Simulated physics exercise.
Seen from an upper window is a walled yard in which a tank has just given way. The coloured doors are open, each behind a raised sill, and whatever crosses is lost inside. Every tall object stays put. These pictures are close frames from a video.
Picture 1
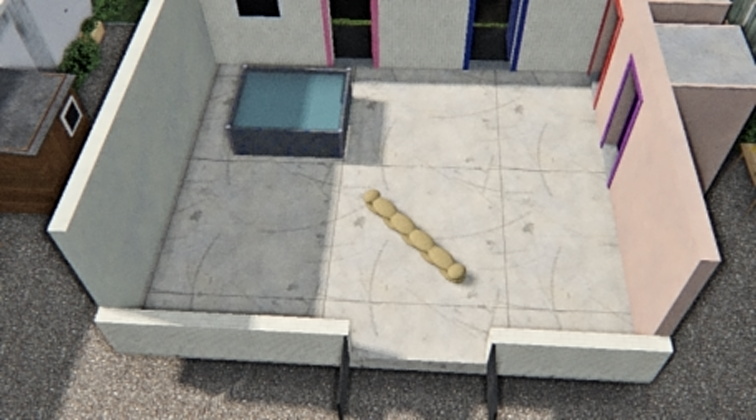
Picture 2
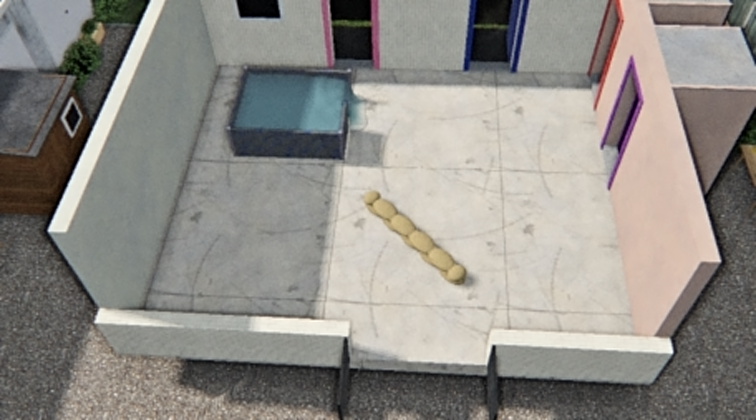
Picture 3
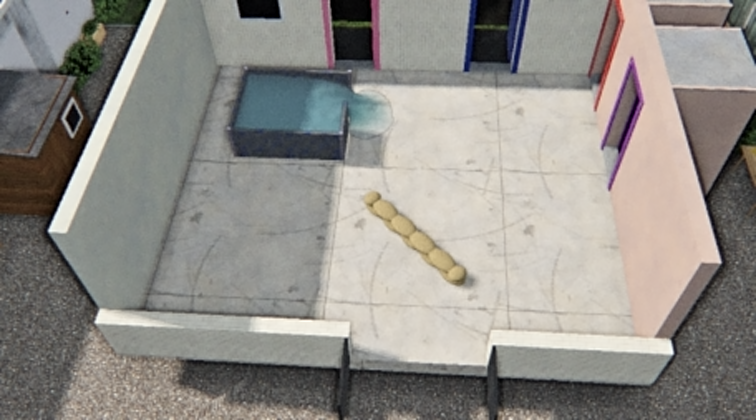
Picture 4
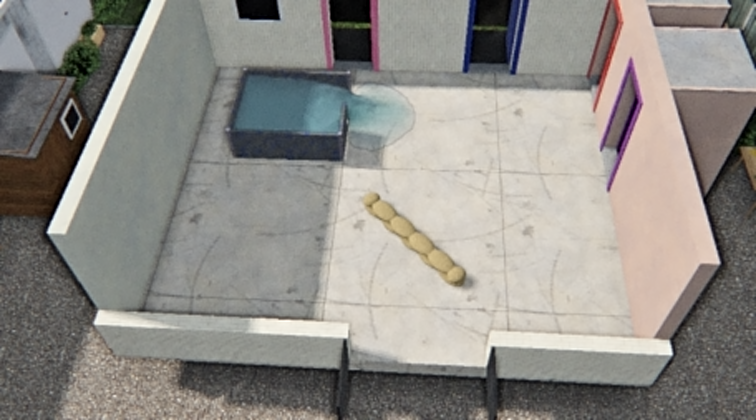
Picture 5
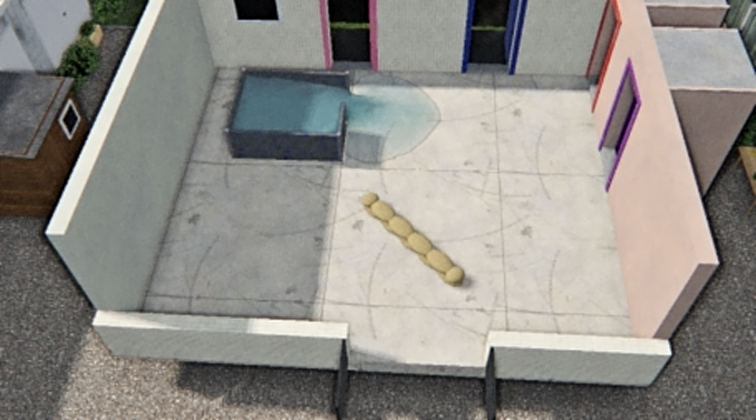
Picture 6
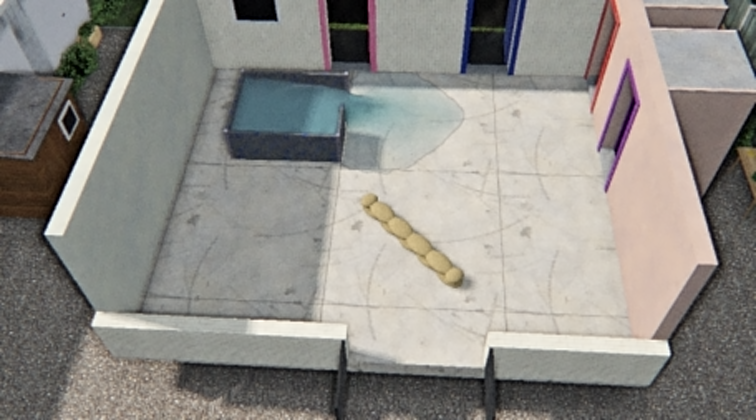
Walled yard with an open tank at the back left, water pouring from its right side and spreading rightward across pale paving.
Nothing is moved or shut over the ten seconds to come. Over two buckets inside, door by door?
Outcome: The red door lets too much in there, the purple door lets in little enough there, the blue door lets too much in there, the pink door lets in little enough there.
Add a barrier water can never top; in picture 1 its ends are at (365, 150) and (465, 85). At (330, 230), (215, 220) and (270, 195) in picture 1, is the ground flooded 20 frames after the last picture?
Taking the points in turn, they are inundated, high and dry and high and dry.
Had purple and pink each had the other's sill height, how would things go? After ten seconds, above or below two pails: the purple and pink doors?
One at a time: Purple exceeds it, and pink admits less.
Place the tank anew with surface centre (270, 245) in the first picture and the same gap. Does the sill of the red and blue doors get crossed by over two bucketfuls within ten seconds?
Red door stays within it, blue door stays within it.
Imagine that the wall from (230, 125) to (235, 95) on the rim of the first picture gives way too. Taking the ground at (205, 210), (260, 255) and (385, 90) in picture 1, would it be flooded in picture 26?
So: Wetted, then wetted, then wetted.
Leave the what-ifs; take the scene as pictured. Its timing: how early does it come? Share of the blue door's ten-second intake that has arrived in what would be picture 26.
By then roughly 40 percent of the ten-second total is in.
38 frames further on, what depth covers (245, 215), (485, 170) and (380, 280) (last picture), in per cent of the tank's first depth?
My figures are about 0, 2 and 0 percent.
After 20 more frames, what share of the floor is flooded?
I'd say 40 per cent.
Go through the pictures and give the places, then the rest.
In the first frame, the open tank at (291, 101) is whole and still.
In the second frame, the front is at (361, 98), out from the gap at (347, 104).
In the third frame, the front is at (388, 124), out from the gap at (347, 107).
In the fourth frame, the front is at (411, 122), out from the gap at (347, 108).
In the fifth frame, water pours out at (345, 108) and has run to (436, 112).
In the sixth frame, the front is at (459, 112), out from the gap at (344, 109).
A moment on, water covers 20 % of the floor; the red door not reached, the purple door not reached, the blue door wet at the sill, nothing in, the pink door wet at the sill, nothing in.
Next, water covers 30 % of the floor; the red door wet at the sill, nothing in, the purple door wet at the sill, nothing in, the blue door under two buckets in, the pink door under two buckets in.
Then, water covers 40 % of the floor; the red door over two buckets in, the purple door wet at the sill, nothing in, the blue door over two buckets in, the pink door under two buckets in.
Later, water covers 50 % of the floor; the red door far over two buckets in, the purple door wet at the sill, nothing in, the blue door over two buckets in, the pink door under two buckets in.
In the end, water covers 70 % of the floor; the red door far over two buckets in, the purple door wet at the sill, nothing in, the blue door over two buckets in, the pink door under two buckets in.
